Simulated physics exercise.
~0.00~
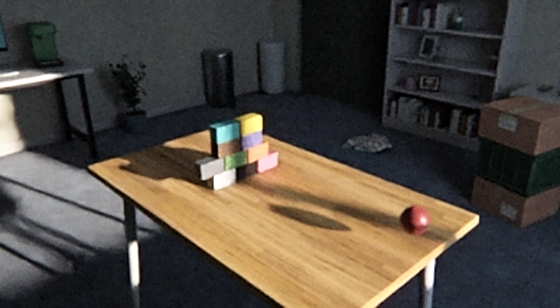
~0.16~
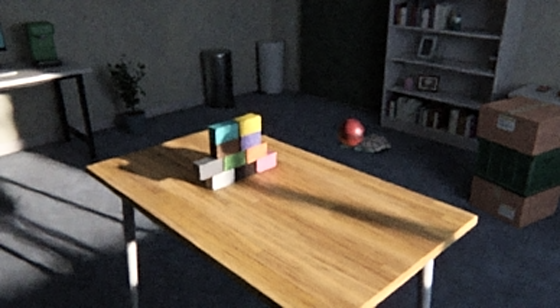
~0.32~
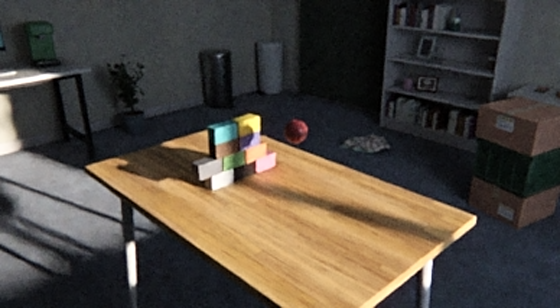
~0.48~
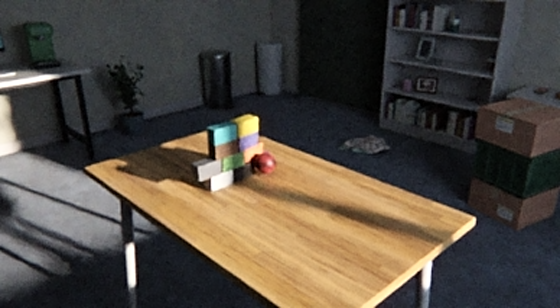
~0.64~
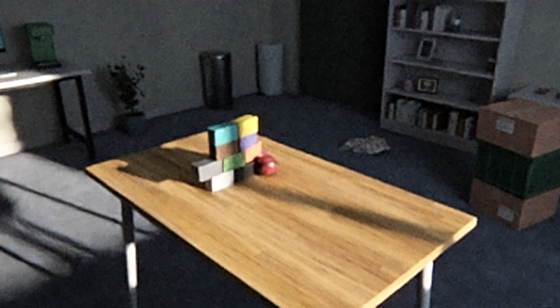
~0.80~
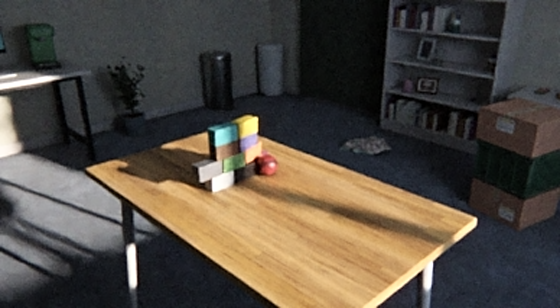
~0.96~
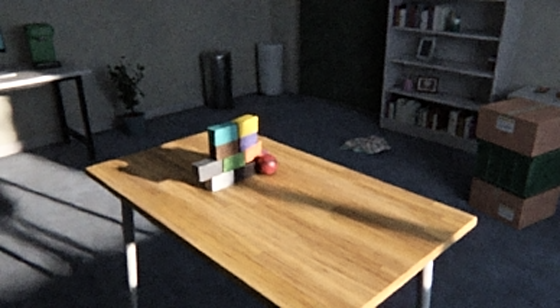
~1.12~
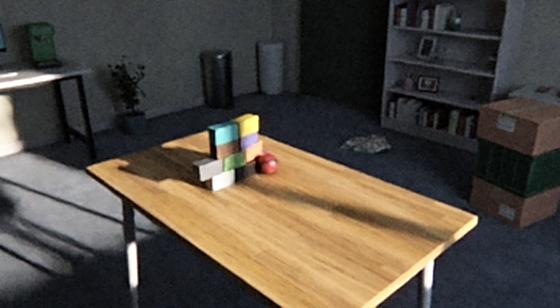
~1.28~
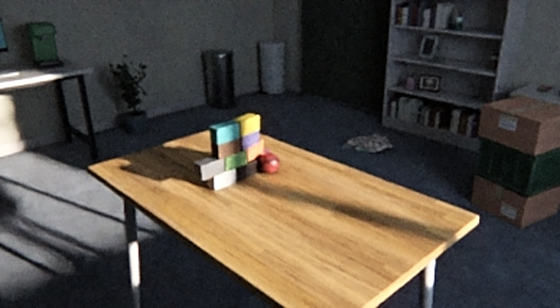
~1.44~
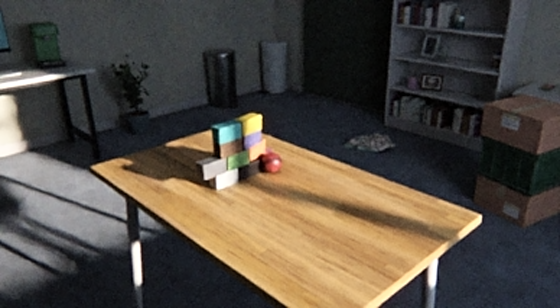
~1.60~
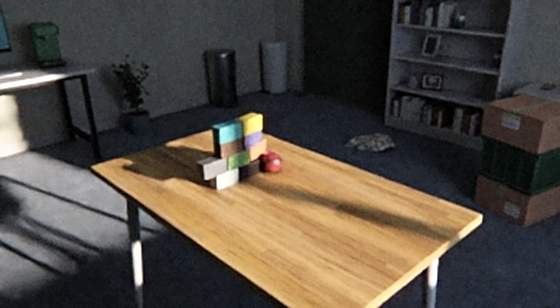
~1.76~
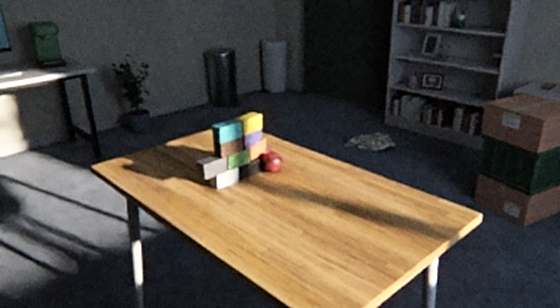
At the start, a small stack of colourful blocks stands toward the far left part of a wooden table in a dim room, with a red ball near the table's right end. The ball travels left and upward in the view, passing over toward the far side of the table. It then continues left and drops down to the right side of the stack, where a pink block shifts but nothing topples. The ball stays beside the lower blocks as the view sways slightly. At the end, the stack is still upright, with the red ball resting on the table against its right side.
